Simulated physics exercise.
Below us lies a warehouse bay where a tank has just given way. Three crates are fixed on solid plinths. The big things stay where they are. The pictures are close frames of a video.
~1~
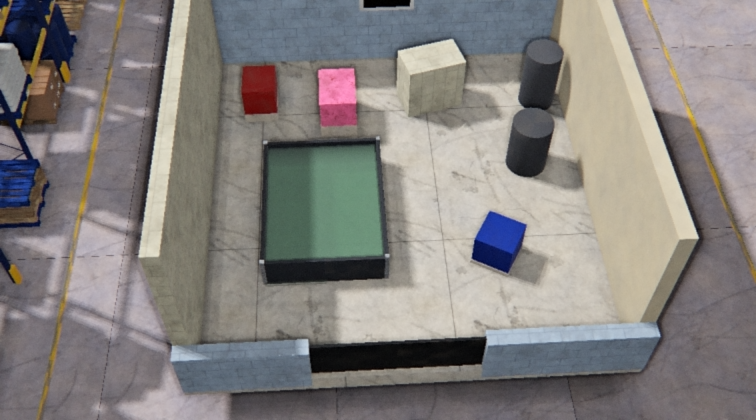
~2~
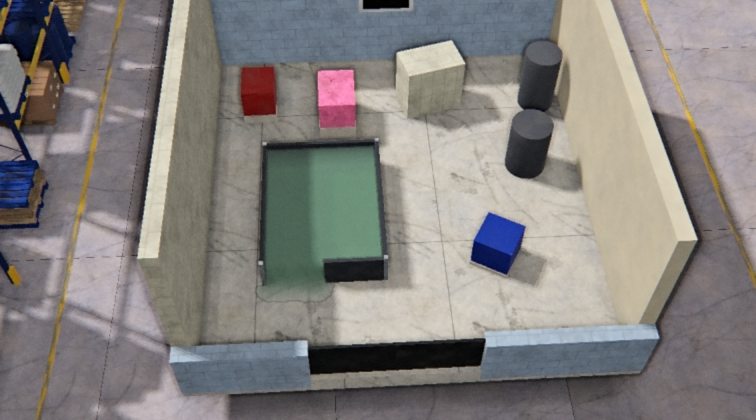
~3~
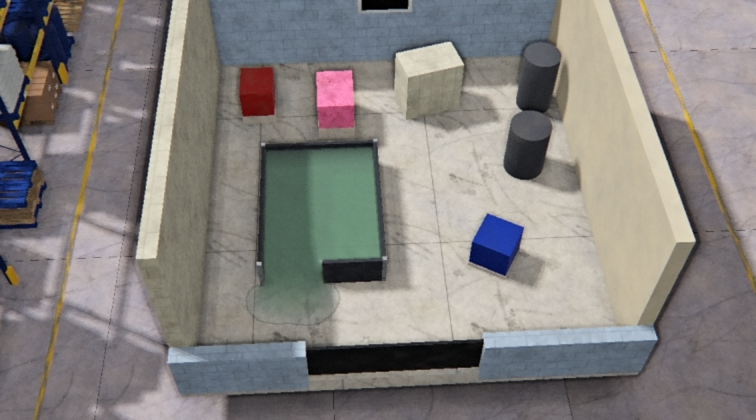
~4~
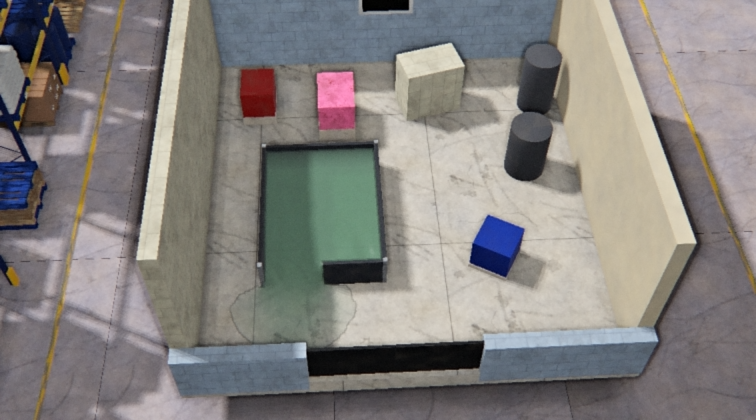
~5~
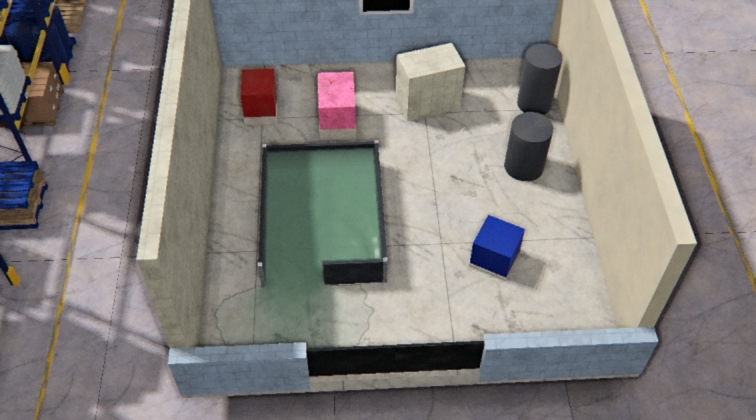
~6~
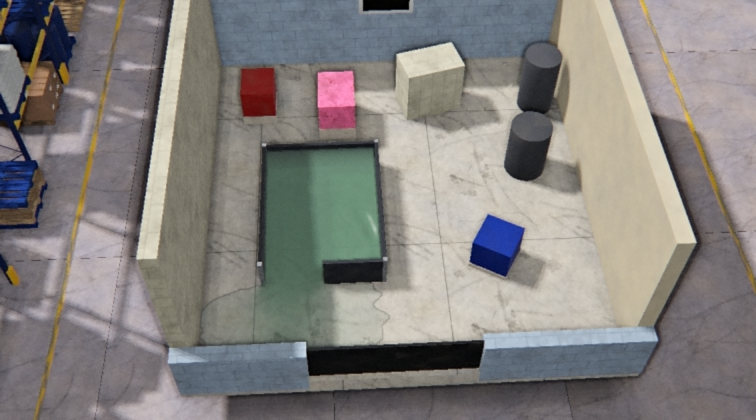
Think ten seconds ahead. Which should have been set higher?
In the end: The red crate escapes dry; the blue crate is wetted; the pink crate escapes dry.
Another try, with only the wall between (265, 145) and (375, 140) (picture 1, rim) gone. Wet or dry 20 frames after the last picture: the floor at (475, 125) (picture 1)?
There: Wet.
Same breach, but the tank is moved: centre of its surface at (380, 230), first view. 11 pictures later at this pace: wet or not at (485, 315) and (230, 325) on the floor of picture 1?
In turn: Under water, covered.
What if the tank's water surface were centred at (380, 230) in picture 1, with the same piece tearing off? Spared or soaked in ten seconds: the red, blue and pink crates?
The red crate stays dry, the blue crate stays dry, the pink crate remains dry.
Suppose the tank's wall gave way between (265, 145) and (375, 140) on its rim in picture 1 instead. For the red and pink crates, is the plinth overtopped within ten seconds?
One by one: The red crate is topped; the pink crate is wetted.
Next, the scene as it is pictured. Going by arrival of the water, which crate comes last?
That is the pink one.
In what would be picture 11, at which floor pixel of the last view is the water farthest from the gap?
Roughly at (442, 360).
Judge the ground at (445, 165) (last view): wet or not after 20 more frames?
There: Dry.
A moment on, water covers 10 % of the floor; the red crate not reached, the blue crate not reached, the pink crate not reached.
Next, water covers 20 % of the floor; the red crate not reached, the blue crate not reached, the pink crate not reached.
Then, water covers 40 % of the floor; the red crate water round its plinth, the blue crate water round its plinth, the pink crate not reached.
Later, water covers 65 % of the floor; the red crate water round its plinth, the blue crate water round its plinth, the pink crate water round its plinth.
In the end, water covers 100 % of the floor; the red crate stayed above the water, the blue crate was topped, the pink crate stayed above the water.
